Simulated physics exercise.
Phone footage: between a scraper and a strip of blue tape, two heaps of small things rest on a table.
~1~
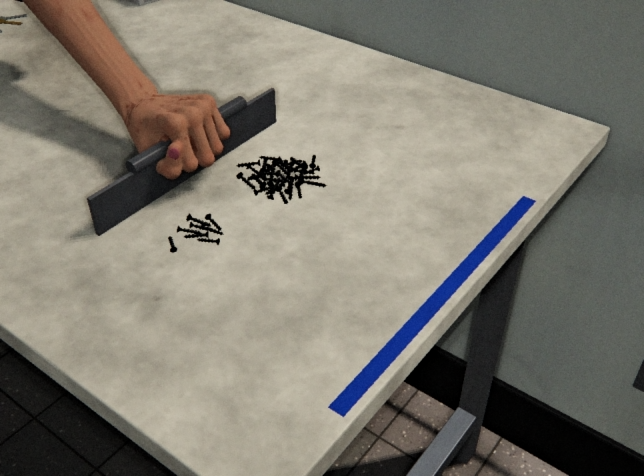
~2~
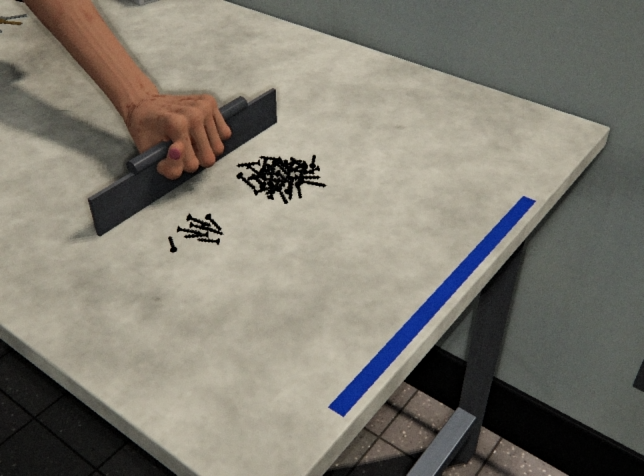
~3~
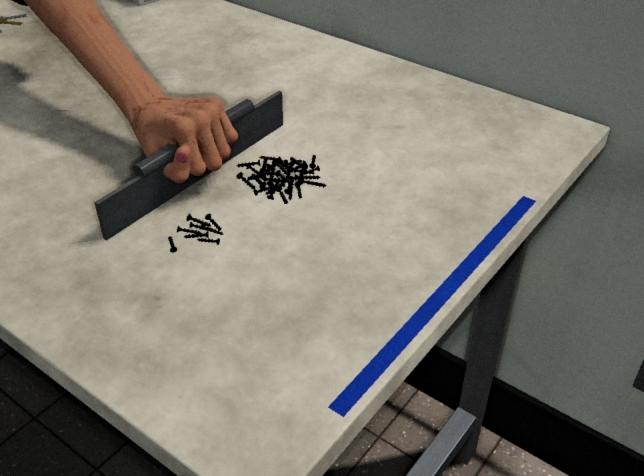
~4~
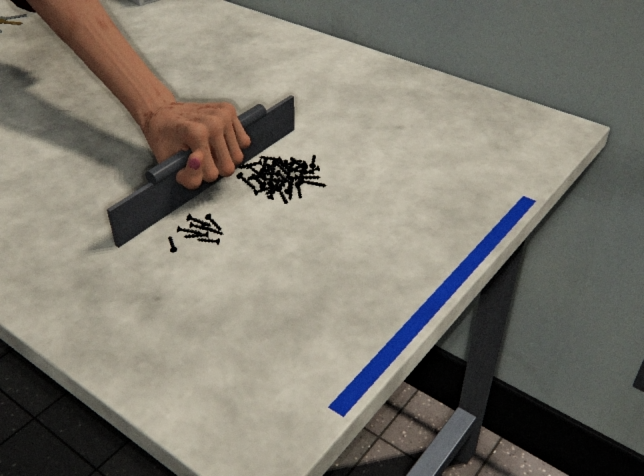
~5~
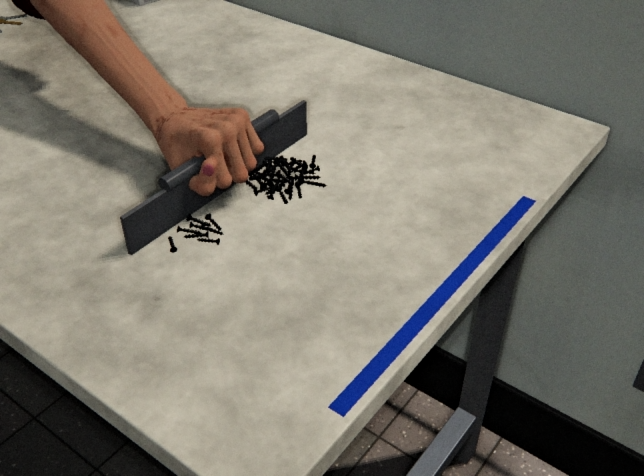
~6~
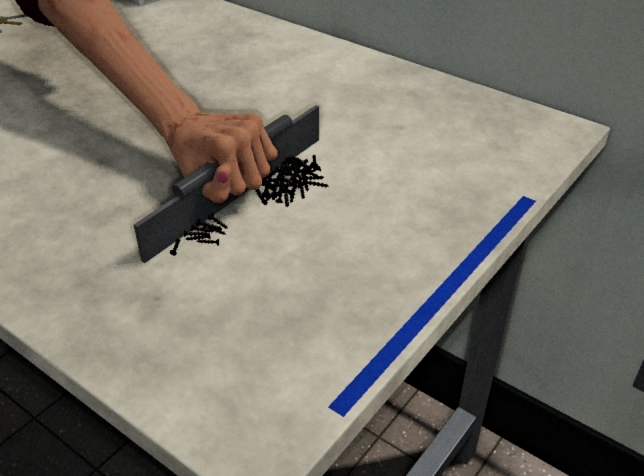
A hand slides a dark scraper rightward across the table and into two heaps of black screws.
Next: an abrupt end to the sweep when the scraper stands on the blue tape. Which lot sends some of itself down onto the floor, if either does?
The nearer lot sends some down. The farther lot sends some down.
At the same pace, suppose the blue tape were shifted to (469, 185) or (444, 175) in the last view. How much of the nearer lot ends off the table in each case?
First try 0 in a hundred, second try 0 in a hundred.
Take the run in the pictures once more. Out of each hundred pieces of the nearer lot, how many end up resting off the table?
Estimated share: About 100 in a hundred.
Then, 0.72 s past the last view, scraper still moving, near (340, 207); nearer lot all on the table, its front near (321, 281); farther lot all on the table, its front near (409, 229).
Then, 1.46 s past the last view, scraper stopped at the blue tape; nearer lot about a quarter over the edge; farther lot most over the edge.
Then, 1.74 s past the last view, scraper stopped at the blue tape; nearer lot all over the edge; farther lot all over the edge.
Finally, scraper stopped at the blue tape; nearer lot all over the edge; farther lot all over the edge.
